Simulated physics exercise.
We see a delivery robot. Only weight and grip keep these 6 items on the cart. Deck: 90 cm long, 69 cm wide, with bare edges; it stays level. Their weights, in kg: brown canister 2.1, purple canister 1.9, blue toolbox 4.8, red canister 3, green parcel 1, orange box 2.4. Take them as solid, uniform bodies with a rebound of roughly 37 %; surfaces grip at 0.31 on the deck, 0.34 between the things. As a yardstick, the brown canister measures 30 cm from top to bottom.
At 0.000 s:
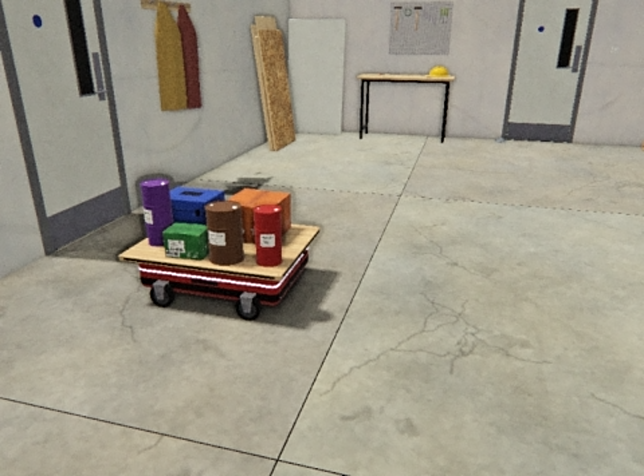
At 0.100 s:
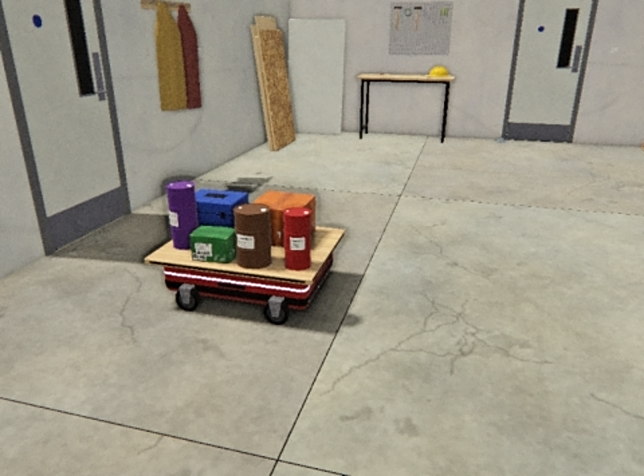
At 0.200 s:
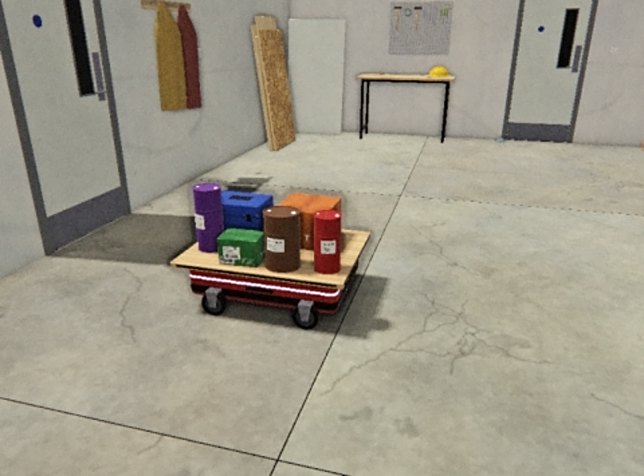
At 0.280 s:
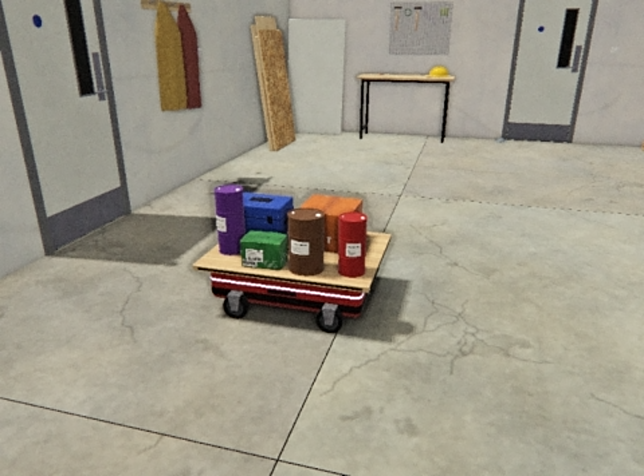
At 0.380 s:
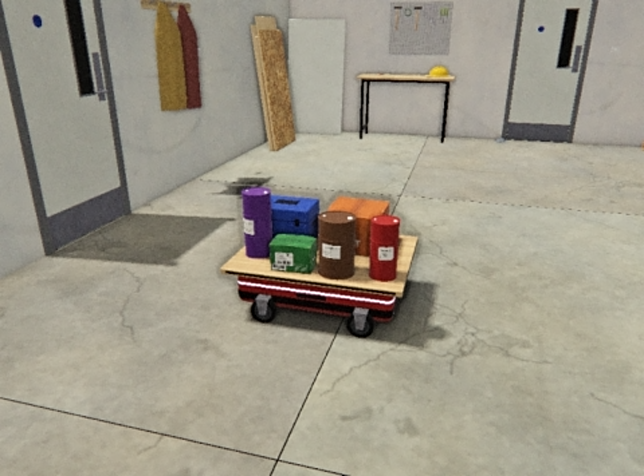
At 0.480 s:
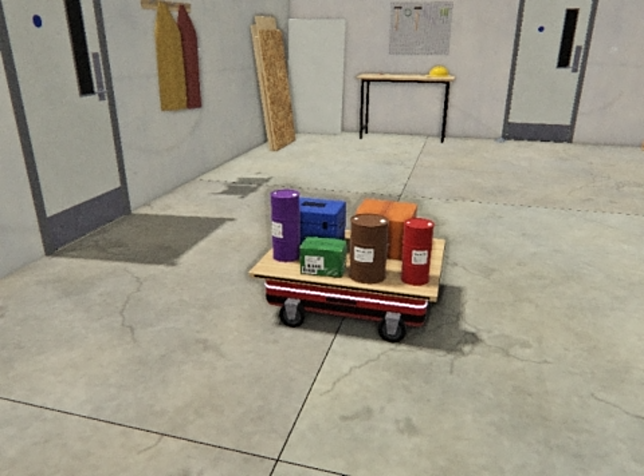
To begin with, a low wheeled cart carrying purple, brown and red canisters, a blue toolbox, a green parcel and an orange box sits near the door on the left of a concrete-floored room. It then rolls steadily rightward and slightly closer, crossing a floor seam, while its load keeps the same arrangement.
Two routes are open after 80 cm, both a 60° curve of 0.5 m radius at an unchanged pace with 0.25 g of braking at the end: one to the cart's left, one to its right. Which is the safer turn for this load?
Turn right.
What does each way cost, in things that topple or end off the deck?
Turning left 4, turning right 3.
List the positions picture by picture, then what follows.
In the first frame, cart has run 0 cm; brown canister (225, 233); purple canister (158, 213).
In the second frame, cart has run 16 cm; green parcel (215, 244).
In the third frame, cart has run 32 cm; blue toolbox (242, 217); red canister (328, 242).
In the fourth frame, cart has run 45 cm; green parcel (265, 250).
In the fifth frame, cart has run 61 cm; blue toolbox (288, 221); red canister (384, 248).
In the sixth frame, cart has run 77 cm; brown canister (369, 248); purple canister (286, 226).
Turning left. Around 0.88 s, cart has run 141 cm, turned 51°; brown canister, red canister and green parcel now off the deck; purple canister shifted 10 cm near (431, 234); orange box shifted 36 cm.
Around 1.18 s, cart has run 185 cm, turned 60°; purple canister now off the deck; orange box shifted 46 cm; blue toolbox shifted 8 cm.
Finally (2.1 s), off the deck, brown canister, purple canister, red canister and green parcel; not toppled but over 10 cm from the start, orange box; blue toolbox still in place (within 10 cm).
Turning right instead, blue toolbox, red canister and orange box tipped over or off the deck, 3 of 6 in all.
